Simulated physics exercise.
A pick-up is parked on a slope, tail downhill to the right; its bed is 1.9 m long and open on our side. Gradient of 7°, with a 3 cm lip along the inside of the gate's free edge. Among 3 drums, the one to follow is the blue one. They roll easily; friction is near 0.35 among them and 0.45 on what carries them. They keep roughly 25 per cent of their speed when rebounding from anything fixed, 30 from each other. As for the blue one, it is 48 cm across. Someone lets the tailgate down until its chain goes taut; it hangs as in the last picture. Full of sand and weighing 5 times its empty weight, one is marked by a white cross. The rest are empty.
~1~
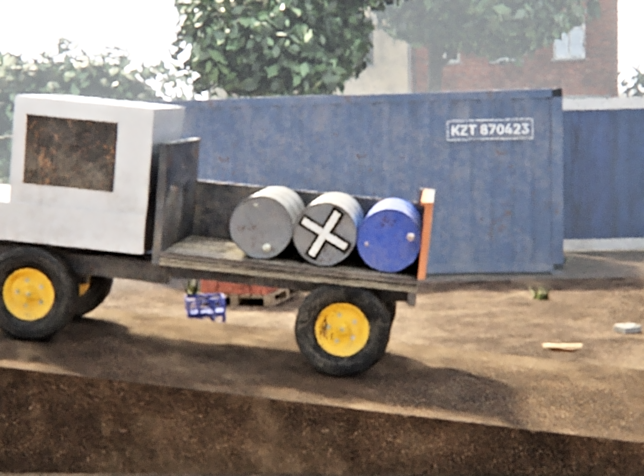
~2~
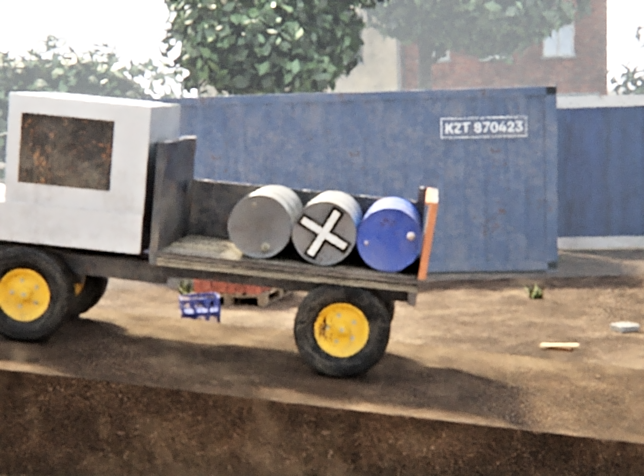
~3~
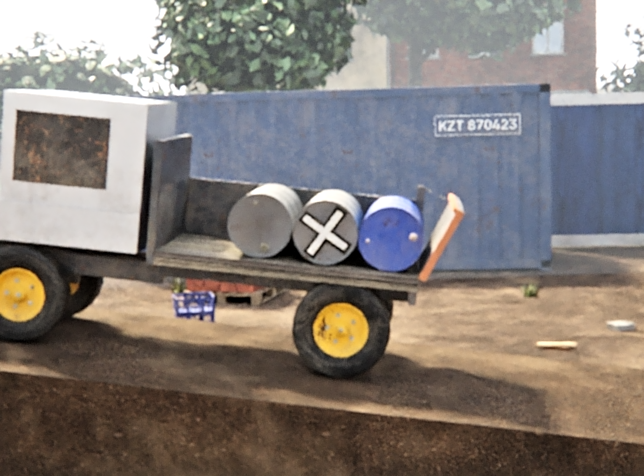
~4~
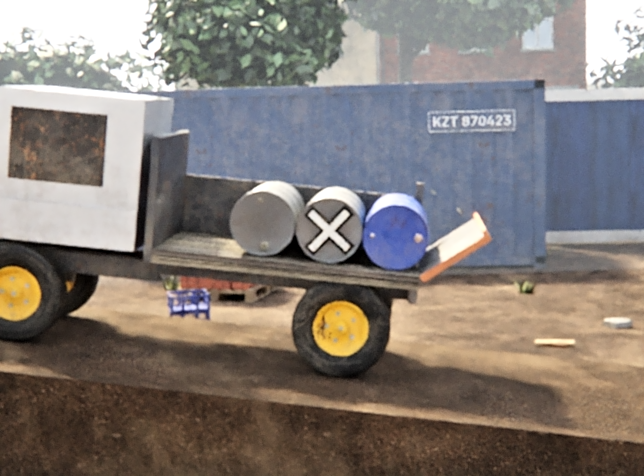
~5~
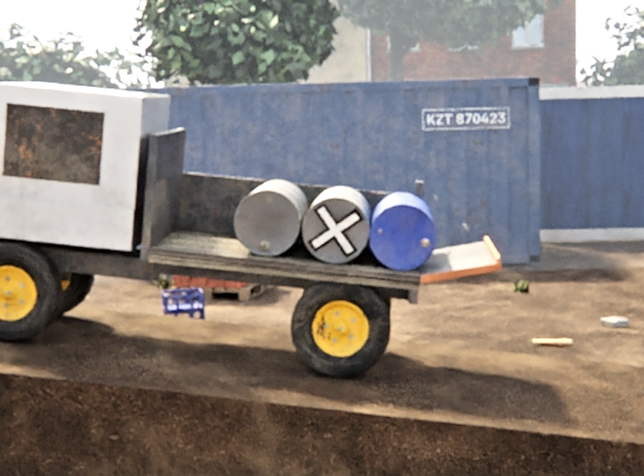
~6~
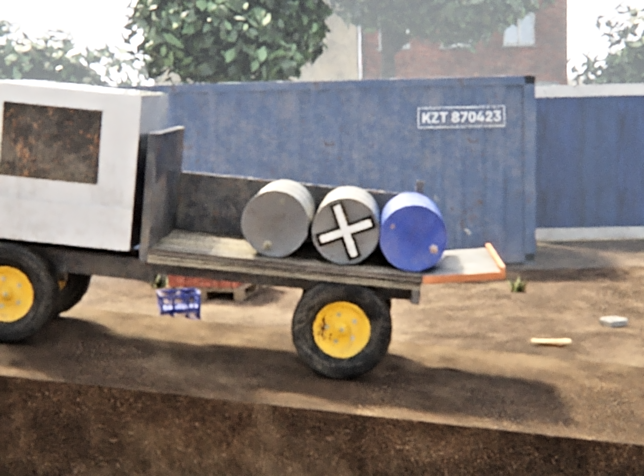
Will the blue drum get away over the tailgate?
It will go over the edge.
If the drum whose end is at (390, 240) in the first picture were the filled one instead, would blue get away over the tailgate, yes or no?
Then blue would not do so.
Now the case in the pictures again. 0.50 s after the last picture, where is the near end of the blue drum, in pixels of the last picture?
Position: About (453, 237).
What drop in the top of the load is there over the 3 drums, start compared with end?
10 cm.
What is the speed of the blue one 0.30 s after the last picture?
About 0.6 m/s.
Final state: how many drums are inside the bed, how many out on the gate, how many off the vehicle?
1, 1 and 1.
Another 0.30 s on from the last picture, blue is on the gate, 5 cm past the hinge, rolling right; 0 gone off the back.
Another 0.50 s on from the last picture, blue is on the gate, 20 cm past the hinge, rolling right; 0 gone off the back.
Another 0.90 s on from the last picture, blue is on the gate, 45 cm past the hinge, rolling right; 0 gone off the back.
Another 1.20 s on from the last picture, blue is dropping off the gate; 1 gone off the back.
In the end (3.50 s after the last picture), blue is out on the ground; 1 gone off the back.
